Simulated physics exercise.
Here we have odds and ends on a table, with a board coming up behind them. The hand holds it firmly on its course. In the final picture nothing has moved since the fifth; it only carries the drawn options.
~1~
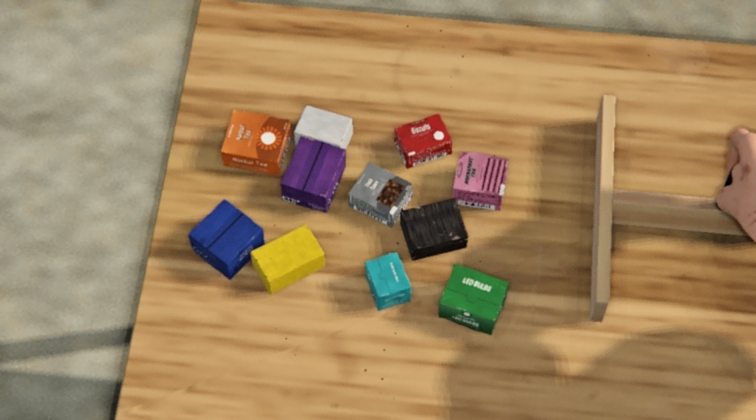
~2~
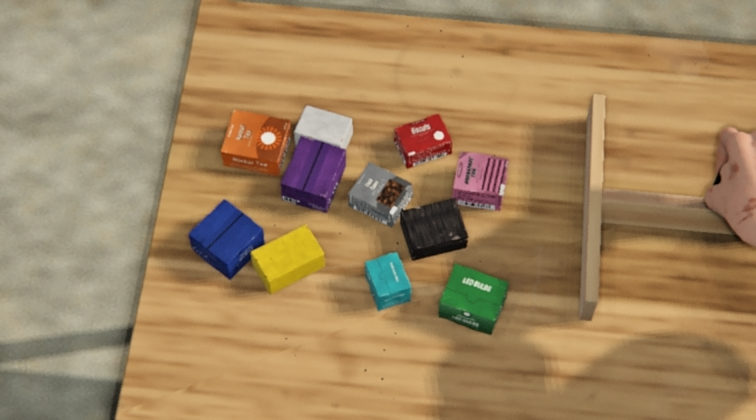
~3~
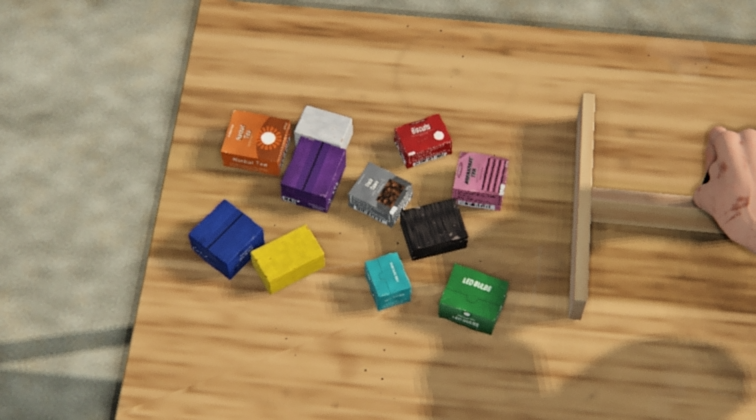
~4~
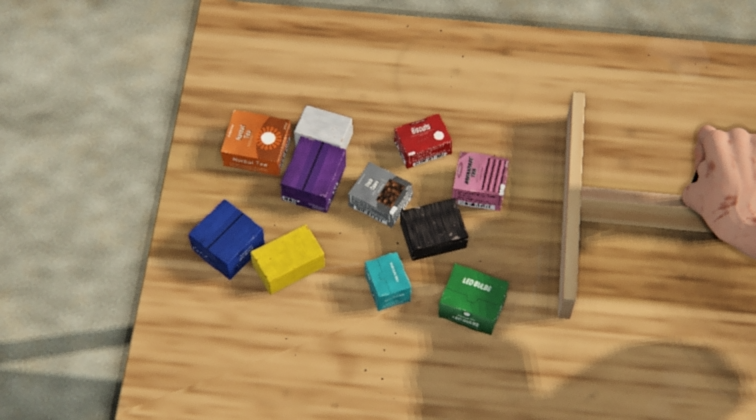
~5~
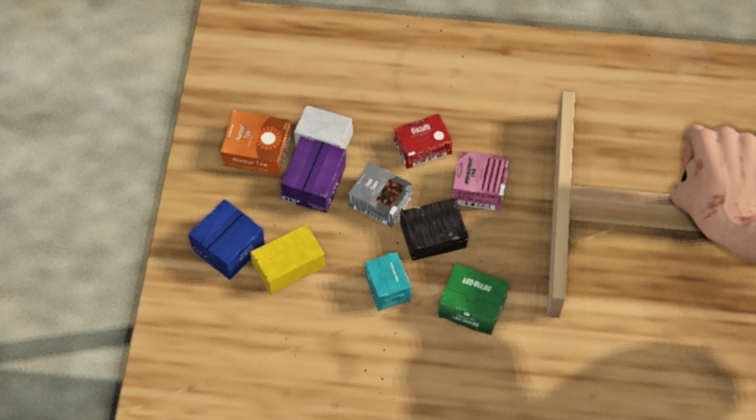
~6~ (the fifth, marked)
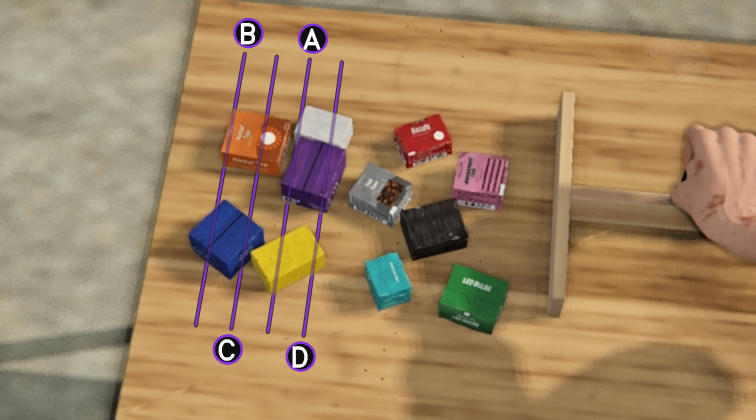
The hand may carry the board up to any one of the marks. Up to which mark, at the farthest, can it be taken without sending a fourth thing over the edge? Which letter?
At C, and not beyond.
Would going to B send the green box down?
No.
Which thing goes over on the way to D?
The orange packet goes over.
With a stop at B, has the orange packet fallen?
Yes.
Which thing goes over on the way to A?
The orange packet.
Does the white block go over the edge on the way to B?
Yes.
On the marked copy, A at (290, 189); B at (222, 182); C at (255, 185); D at (324, 192).
Taking C. A third of the way, board (452, 180); green box (404, 299); purple box (309, 174).
Two thirds of the way, board (342, 170); orange packet (177, 122); blue box (179, 217).
When it is over, board (258, 163); purple box over the edge; orange packet over the edge; three fallen.
As for the rest, A is within the limit but short; B drops five; D is within the limit but short.
